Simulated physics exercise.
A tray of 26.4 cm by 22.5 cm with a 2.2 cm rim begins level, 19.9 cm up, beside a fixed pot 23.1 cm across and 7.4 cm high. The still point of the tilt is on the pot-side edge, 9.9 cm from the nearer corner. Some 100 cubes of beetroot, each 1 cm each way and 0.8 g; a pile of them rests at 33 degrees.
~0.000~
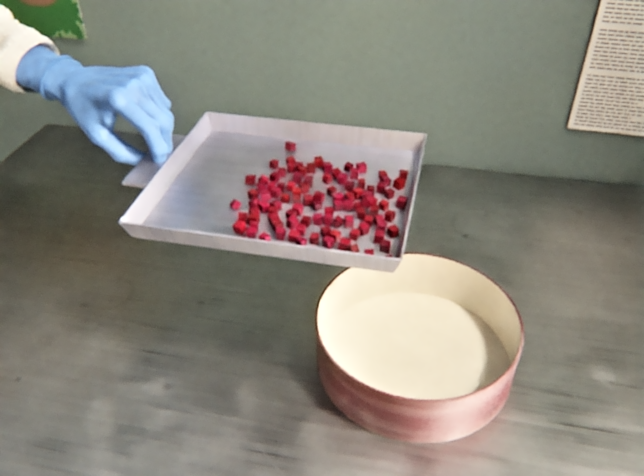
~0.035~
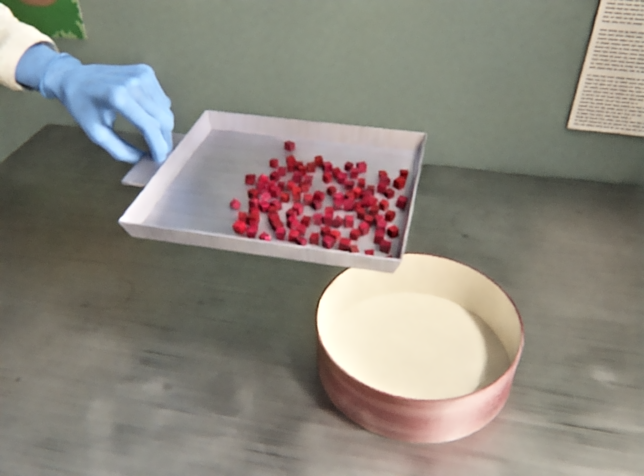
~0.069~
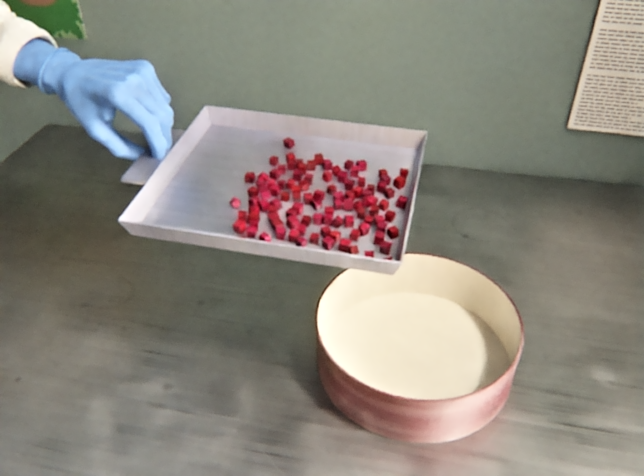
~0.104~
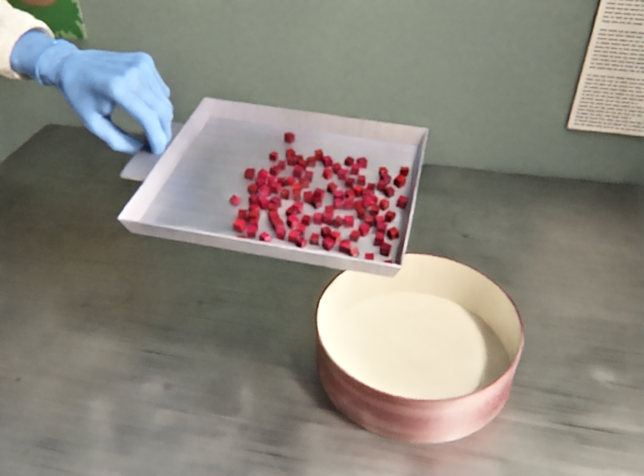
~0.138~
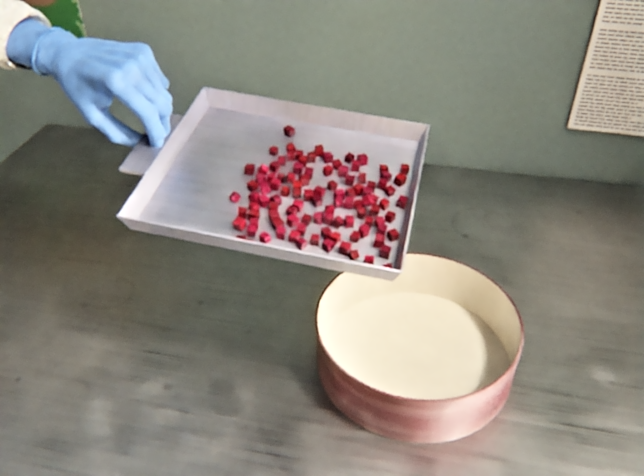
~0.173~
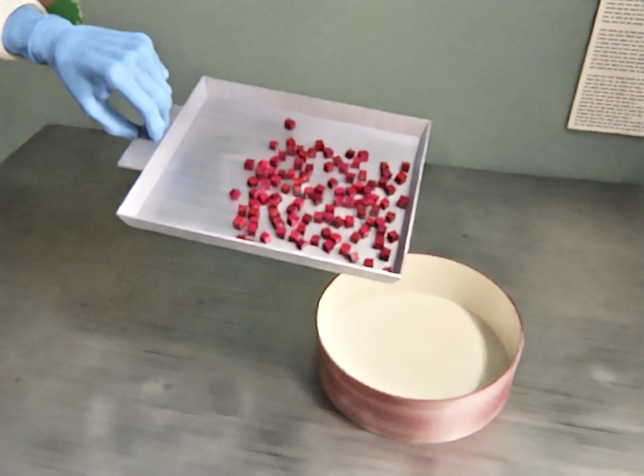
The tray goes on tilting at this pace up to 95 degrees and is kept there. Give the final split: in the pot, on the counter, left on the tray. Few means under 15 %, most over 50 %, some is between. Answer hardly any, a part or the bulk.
Pot: The bulk, counter: Hardly any, tray: Hardly any.
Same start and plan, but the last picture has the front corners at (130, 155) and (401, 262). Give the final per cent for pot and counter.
Pot 90, counter 10.
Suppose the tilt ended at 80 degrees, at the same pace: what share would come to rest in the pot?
Then about 75 per cent.
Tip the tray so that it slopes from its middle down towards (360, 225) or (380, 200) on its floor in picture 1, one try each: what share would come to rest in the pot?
About 100 and 90 per cent.
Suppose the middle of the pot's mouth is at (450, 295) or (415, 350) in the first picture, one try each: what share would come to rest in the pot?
Some 30 and 100 per cent.
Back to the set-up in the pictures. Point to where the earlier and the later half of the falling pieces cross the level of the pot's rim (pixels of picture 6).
First near (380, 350), later near (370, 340).
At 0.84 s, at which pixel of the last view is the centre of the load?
At about (361, 280).
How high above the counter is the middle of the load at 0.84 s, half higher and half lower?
Some 16 cm.
After 0.58 s, tilt 52 degrees; the tray holds 100 %, the pot 0 %.
After 0.84 s, tilt 78 degrees; the tray holds 80 %, the pot 10 %.
Then, at 1.22 s, tilt 95 degrees; the tray holds 15 %, the pot 80 %.
By 2.3 s all is still; pot 95 %, counter 5 %, tray 0 %.
